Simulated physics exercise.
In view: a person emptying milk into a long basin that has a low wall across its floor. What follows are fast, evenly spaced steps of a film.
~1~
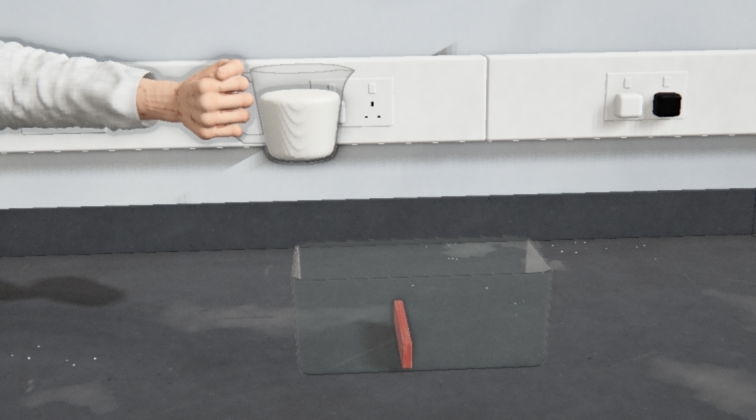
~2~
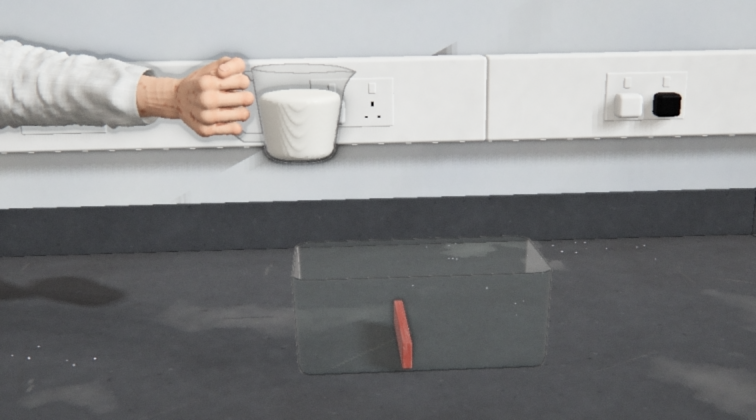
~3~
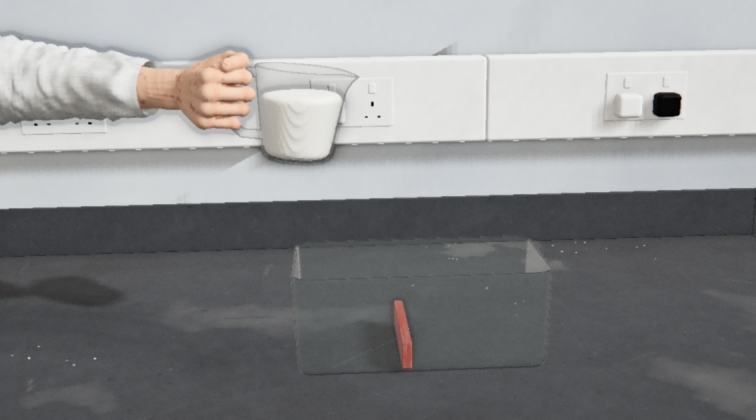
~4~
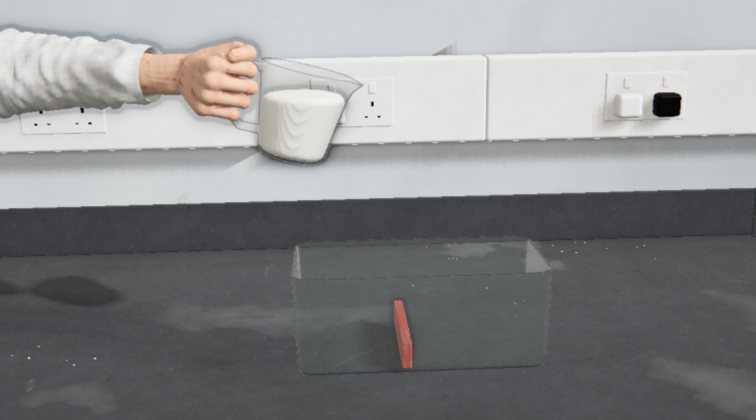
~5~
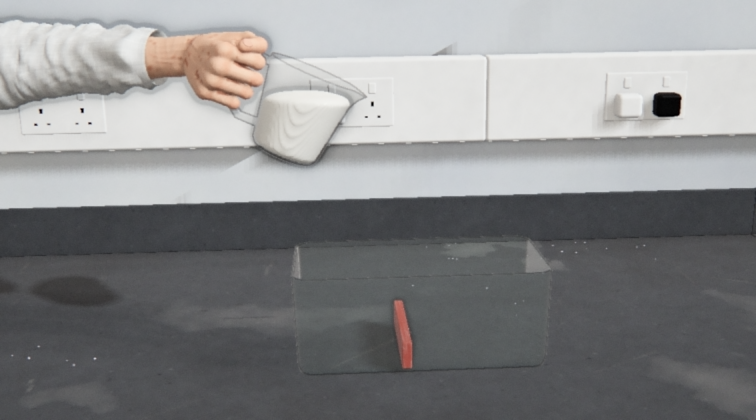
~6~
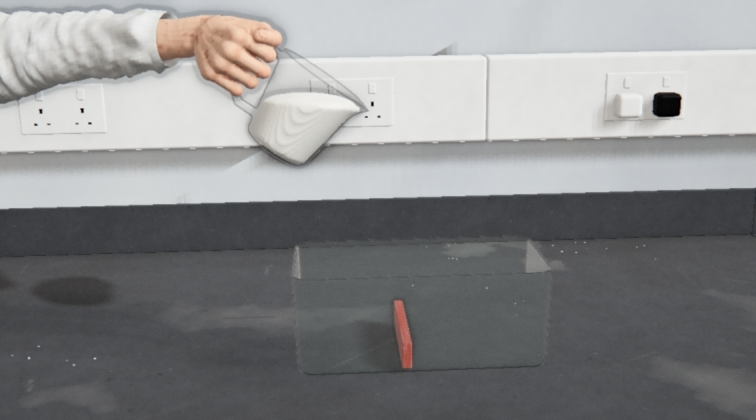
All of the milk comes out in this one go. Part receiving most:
Right.
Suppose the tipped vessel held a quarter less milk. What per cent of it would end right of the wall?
Near 70 %.
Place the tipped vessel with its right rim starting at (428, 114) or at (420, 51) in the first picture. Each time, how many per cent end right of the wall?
First try 85 %, second try 80 %.
A moment on, the tilt is 96° and 52 per cent is still to pour, 0 is left of the wall and 8 right of it.
Next, the tilt is 103° and 9 per cent is still to pour, 11 is left of the wall and 59 right of it.
Then the tilt is 103° and 0 per cent is still to pour, 12 is left of the wall and 83 right of it.
Later the tilt is 103° and 0 per cent is still to pour, 15 is left of the wall and 83 right of it.
In the end 15 per cent lies left of the wall, 83 right of it and 2 outside.
